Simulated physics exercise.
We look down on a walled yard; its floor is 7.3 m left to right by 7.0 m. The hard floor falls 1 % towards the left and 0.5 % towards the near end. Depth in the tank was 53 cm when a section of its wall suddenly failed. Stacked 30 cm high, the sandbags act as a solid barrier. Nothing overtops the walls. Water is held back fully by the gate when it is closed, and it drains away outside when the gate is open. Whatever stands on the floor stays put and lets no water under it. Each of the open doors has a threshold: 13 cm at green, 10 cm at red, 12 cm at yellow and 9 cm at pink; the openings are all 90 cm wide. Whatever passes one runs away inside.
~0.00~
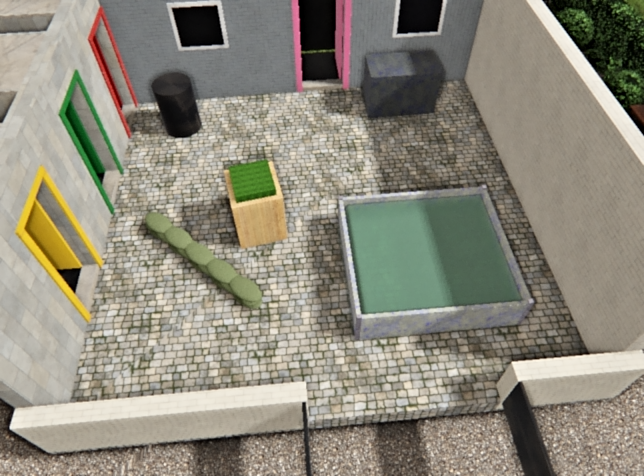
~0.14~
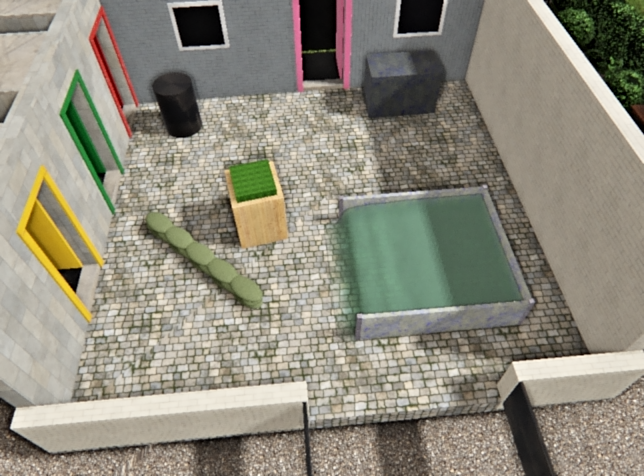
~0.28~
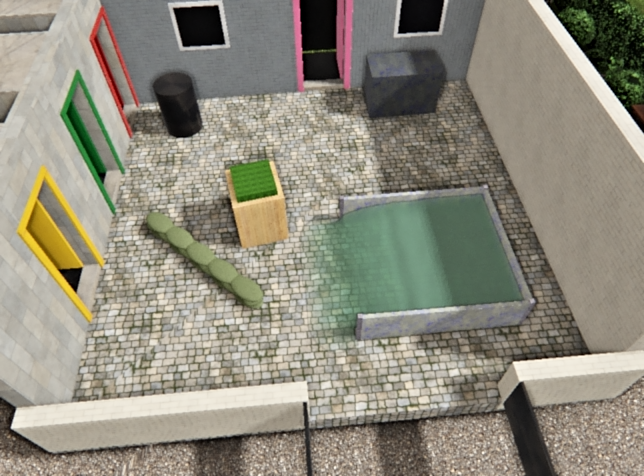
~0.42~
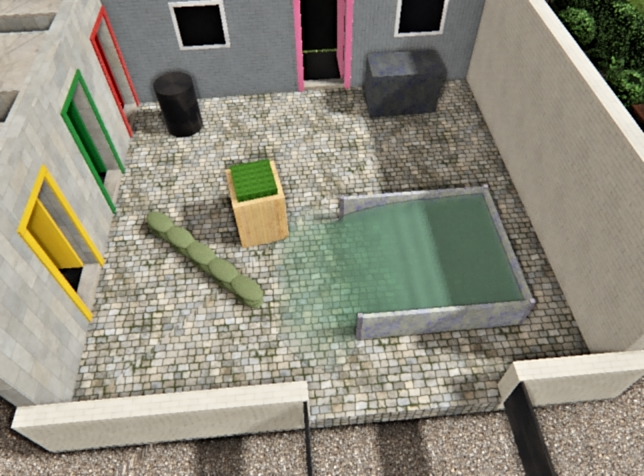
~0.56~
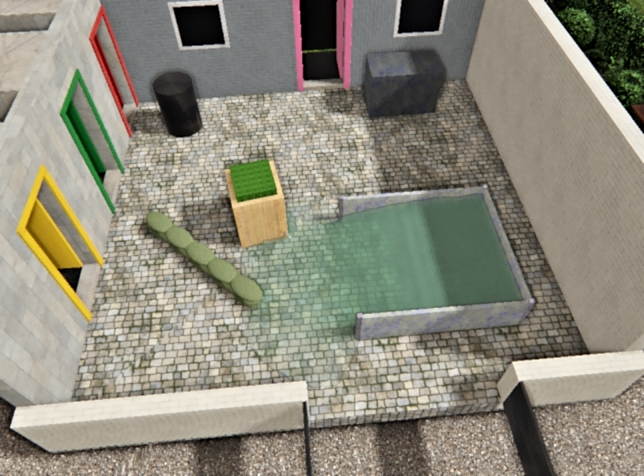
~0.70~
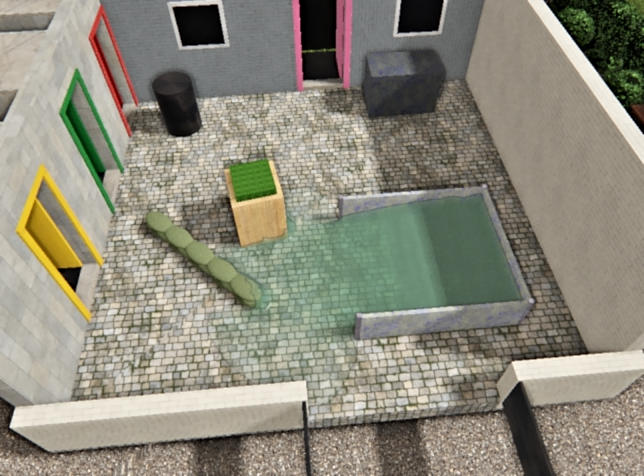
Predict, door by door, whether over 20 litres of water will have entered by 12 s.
The green door will see an amount within the limit come in, the red door will see too much water come in, the yellow door will see an amount within the limit come in, the pink door will see an amount within the limit come in.
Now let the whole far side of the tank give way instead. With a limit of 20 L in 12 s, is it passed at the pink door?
Note: Pink door, beyond the mark.
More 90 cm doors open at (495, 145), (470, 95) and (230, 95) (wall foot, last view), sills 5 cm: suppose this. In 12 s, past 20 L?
Per doorway, in order: Insufficient / insufficient / sufficient.
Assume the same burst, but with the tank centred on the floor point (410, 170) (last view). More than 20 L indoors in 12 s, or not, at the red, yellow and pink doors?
Red: Beyond limit; yellow: Within limit; pink: Within limit.
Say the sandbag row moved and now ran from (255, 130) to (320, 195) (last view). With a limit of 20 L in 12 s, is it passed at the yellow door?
Then, for the yellow door, it's higher.
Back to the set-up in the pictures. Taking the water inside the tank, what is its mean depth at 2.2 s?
The average depth is around 21 cm.
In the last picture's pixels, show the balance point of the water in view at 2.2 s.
(308, 274).
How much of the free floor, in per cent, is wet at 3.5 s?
Near 60 per cent is wet.
After 1.4 s water covers 25 % of the floor and is deepest (38 cm) near (243, 275); green door not reached, red door not reached, yellow door not reached, pink door not reached.
After 2.2 s water covers 45 % of the floor and is deepest (38 cm) near (243, 275); green door 4 cm at the sill, 0 L in, red door not reached, yellow door not reached, pink door not reached.
After 3.5 s water covers 60 % of the floor and is deepest (30 cm) near (66, 425); green door 8 cm at the sill, 0 L in, red door 14 cm at the sill, 2 L in, yellow door 11 cm at the sill, 0 L in, pink door 6 cm at the sill, 0 L in.
After 7.0 s water covers 70 % of the floor and is deepest (18 cm) near (162, 103); green door 7 cm at the sill, 1 L in, red door 16 cm at the sill, 59 L in, yellow door 8 cm at the sill, 0 L in, pink door 7 cm at the sill, 0 L in.
After 12.0 s water covers 90 % of the floor and is deepest (12 cm) near (114, 211); green door 10 cm at the sill, 1 L in, red door 9 cm at the sill, 85 L in, yellow door 8 cm at the sill, 0 L in, pink door 5 cm at the sill, 0 L in.
